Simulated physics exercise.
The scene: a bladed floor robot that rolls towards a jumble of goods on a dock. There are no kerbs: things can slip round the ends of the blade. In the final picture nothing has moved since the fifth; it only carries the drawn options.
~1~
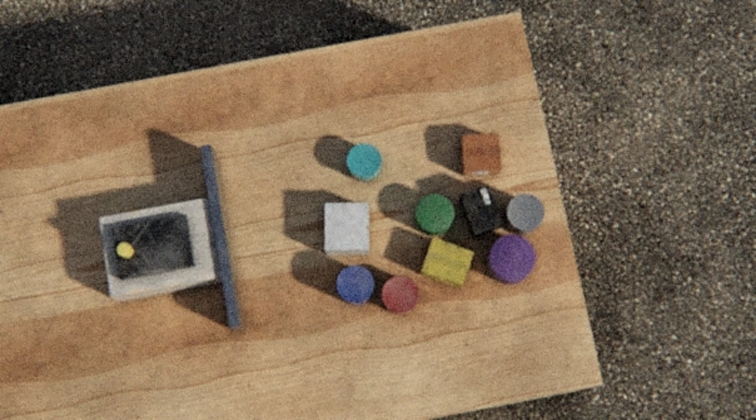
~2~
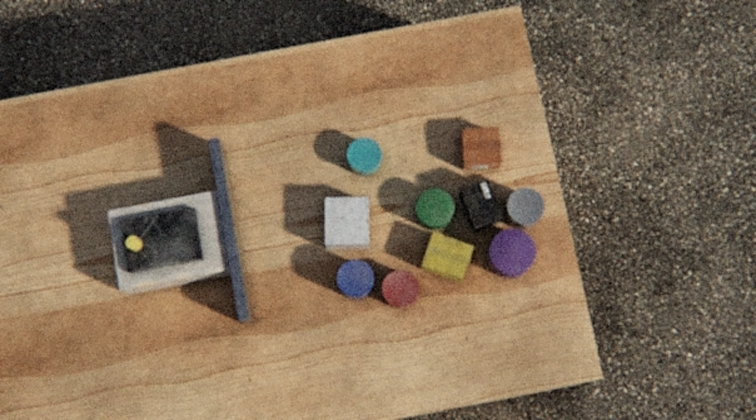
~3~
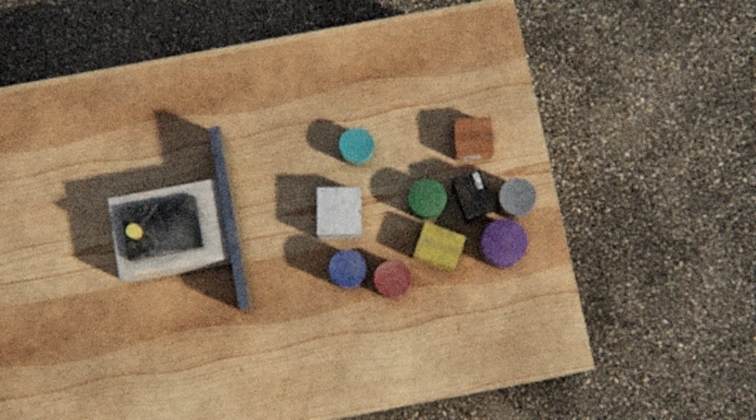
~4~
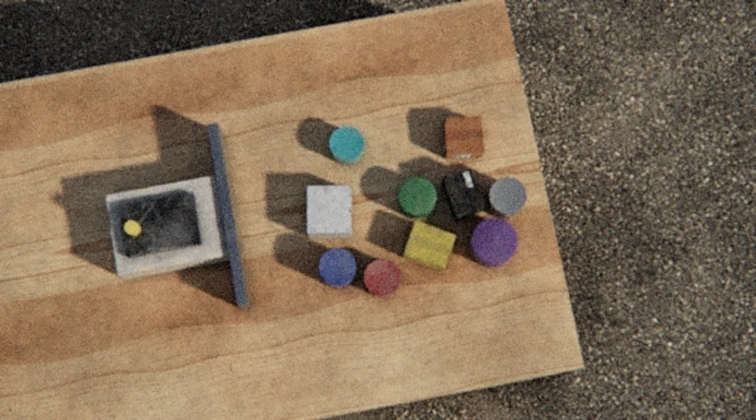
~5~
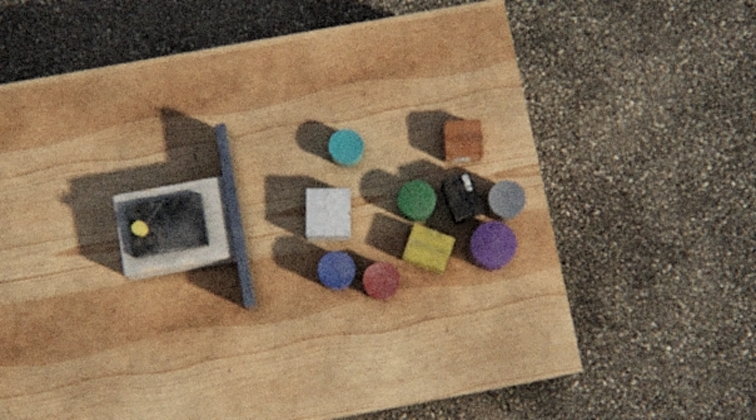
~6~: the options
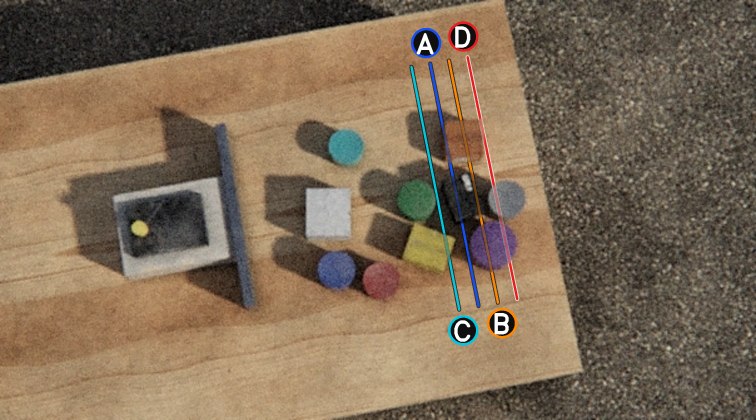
At first, a pale robot with a dark upright blade sits on the left of a wooden dock, facing a jumble of colourful boxes and round containers. It then rolls slowly right in small, steady advances as the view shifts slightly, narrowing the still-open gap to the white crate while the goods stay put.
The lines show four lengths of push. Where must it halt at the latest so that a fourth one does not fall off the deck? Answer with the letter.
B is the last line within the limit.
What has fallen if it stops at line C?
The grey pail.
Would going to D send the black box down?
Yes.
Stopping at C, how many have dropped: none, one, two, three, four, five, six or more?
One.
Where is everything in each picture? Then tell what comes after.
In the first frame, orange parcel (481, 154); turquoise pail (365, 163); grey pail (524, 215).
In the second frame, robot (168, 239); purple canister (511, 254).
In the third frame, robot (168, 227); black box (472, 196).
In the fourth frame, robot (166, 224); white crate (330, 212).
In the fifth frame, robot (174, 224); blue pail (337, 272); orange parcel (463, 141); turquoise pail (346, 149).
On the marked copy, A at (454, 183); B at (473, 179); C at (435, 186); D at (492, 176).
Following B. Soon after the start, robot (260, 209); red pail (391, 283); blue pail (357, 267).
Later, robot (346, 194); grey pail (538, 203); purple canister (526, 242).
In the end, robot (412, 182); black box over the edge; purple canister over the edge; three fallen.
As for the rest, A is within the limit but short; C is within the limit but short; D drops five.
